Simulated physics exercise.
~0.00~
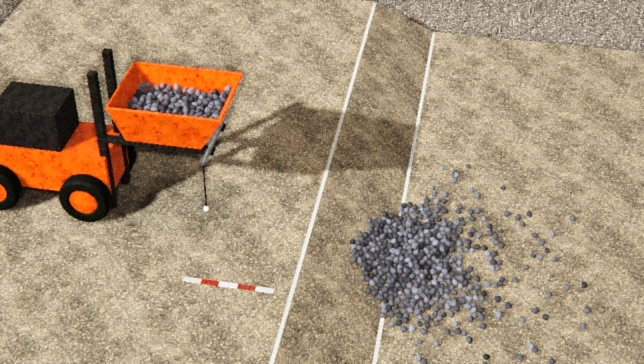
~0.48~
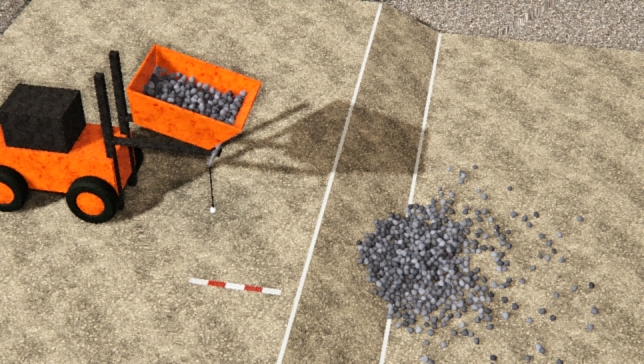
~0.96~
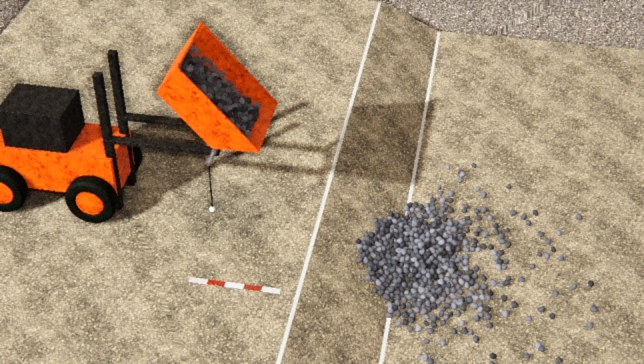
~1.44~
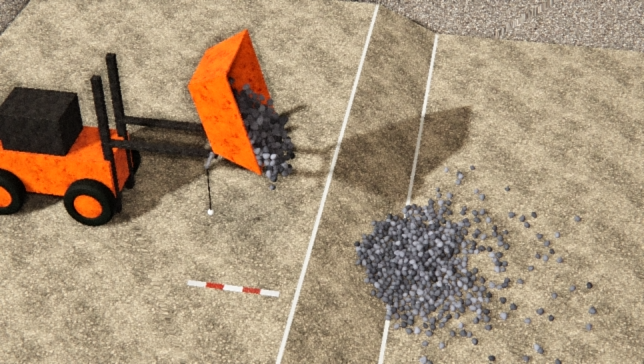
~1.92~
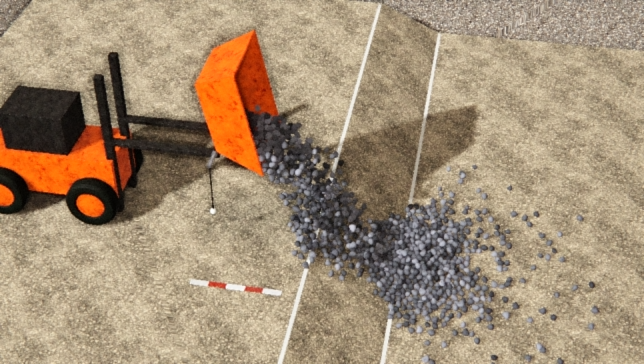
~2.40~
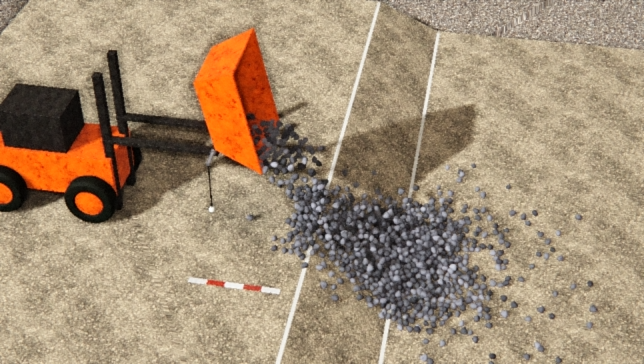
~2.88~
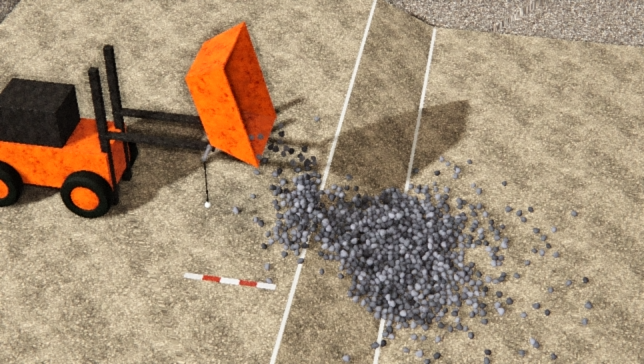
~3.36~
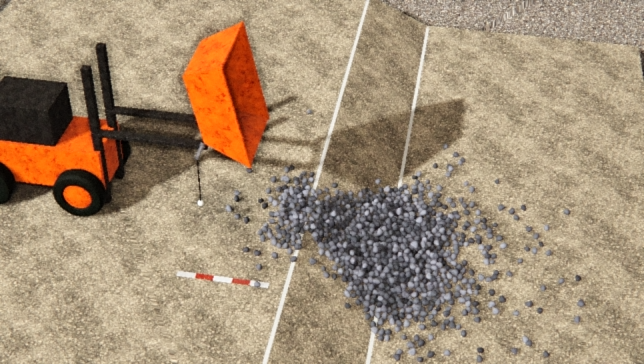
At the start, an orange fork truck on the left holds up an orange skip full of small grey stones, while an earlier heap lies to the right across the foot of a bank marked by white lines. The skip tips forward to the right, gently and then steeply, until stones begin to slide over its lip. They pour down in a thick stream across the upper line and run into the old heap. The flow thins, and the steeply tilted skip rocks slightly as the last stones drop. It ends empty, with one joined pile stretching from the top down the slope.
